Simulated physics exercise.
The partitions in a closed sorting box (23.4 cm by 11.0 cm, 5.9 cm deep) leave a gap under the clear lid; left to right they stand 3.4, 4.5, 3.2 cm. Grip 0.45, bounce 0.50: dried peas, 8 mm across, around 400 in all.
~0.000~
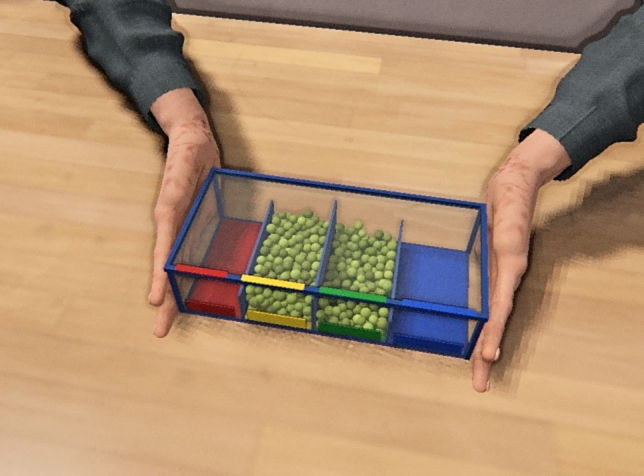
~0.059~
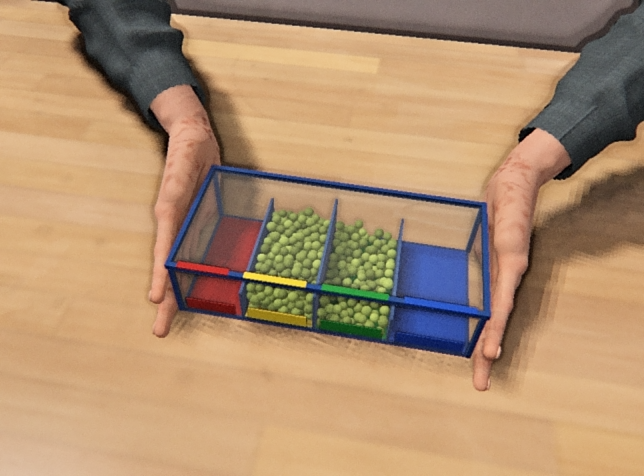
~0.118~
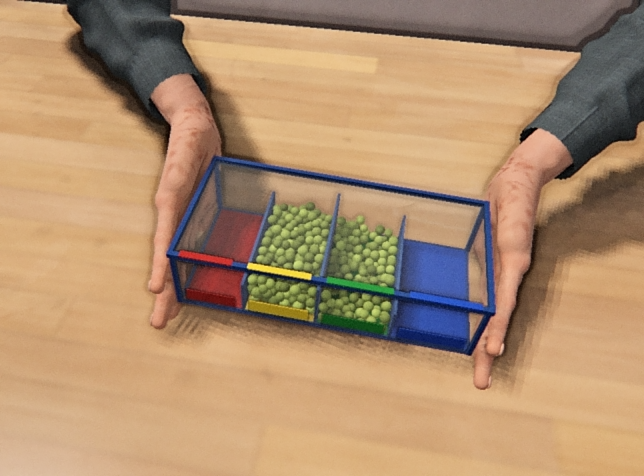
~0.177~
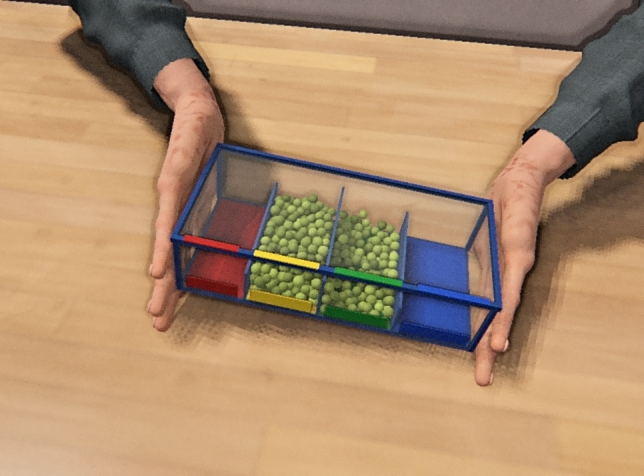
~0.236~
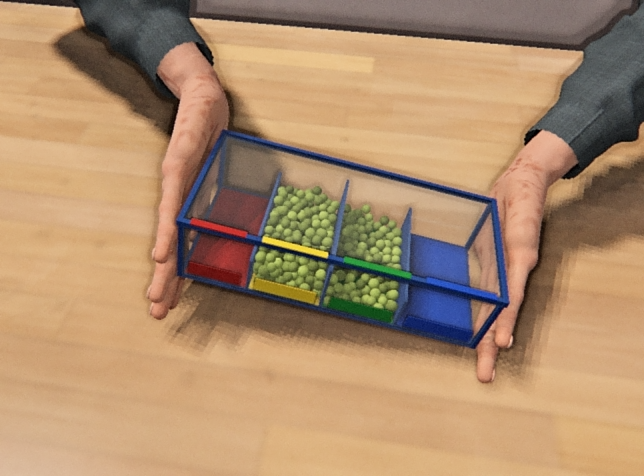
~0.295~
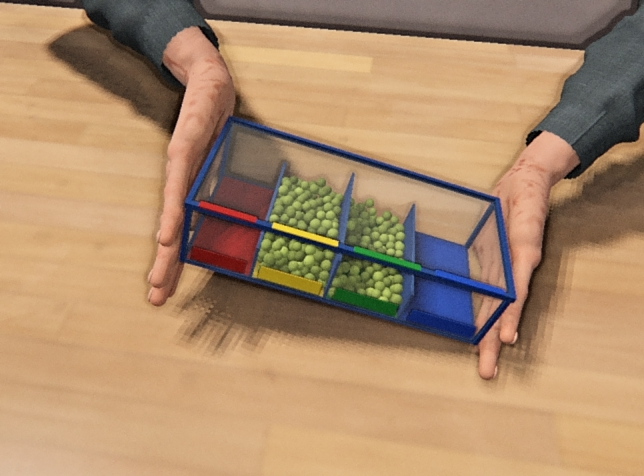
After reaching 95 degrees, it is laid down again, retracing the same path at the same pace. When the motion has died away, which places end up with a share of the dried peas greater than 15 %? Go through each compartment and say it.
Red compartment - no; blue compartment - yes; green compartment - no; yellow compartment - yes.
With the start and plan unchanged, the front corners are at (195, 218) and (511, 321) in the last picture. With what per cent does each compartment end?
In the end red holds 0 %, blue holds 35 %, green holds 15 % and yellow holds 50 %.
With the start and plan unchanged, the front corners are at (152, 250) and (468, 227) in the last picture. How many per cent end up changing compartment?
My guess is close to 50 per cent.
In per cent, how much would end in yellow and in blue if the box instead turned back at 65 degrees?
Shares after the change: Yellow 60, blue 5, per cent.
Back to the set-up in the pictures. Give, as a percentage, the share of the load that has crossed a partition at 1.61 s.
At that time I'd say around 15 per cent.
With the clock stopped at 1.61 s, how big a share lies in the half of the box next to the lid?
40 per cent, give or take.
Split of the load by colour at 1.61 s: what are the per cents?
Shares - red: 0; blue: 15; green: 30; yellow: 55.
After 1.61 s, tilt 95 degrees; blue 15 %, green 30 %, yellow 55 %.
After 2.48 s, tilt 43 degrees; blue 40 %, green 10 %, yellow 50 %.
After 3.36 s, tilt 0 degrees; blue 40 %, green 10 %, yellow 50 %.
At rest (3.9 s), red 0 %, blue 40 %, green 10 %, yellow 50 %.
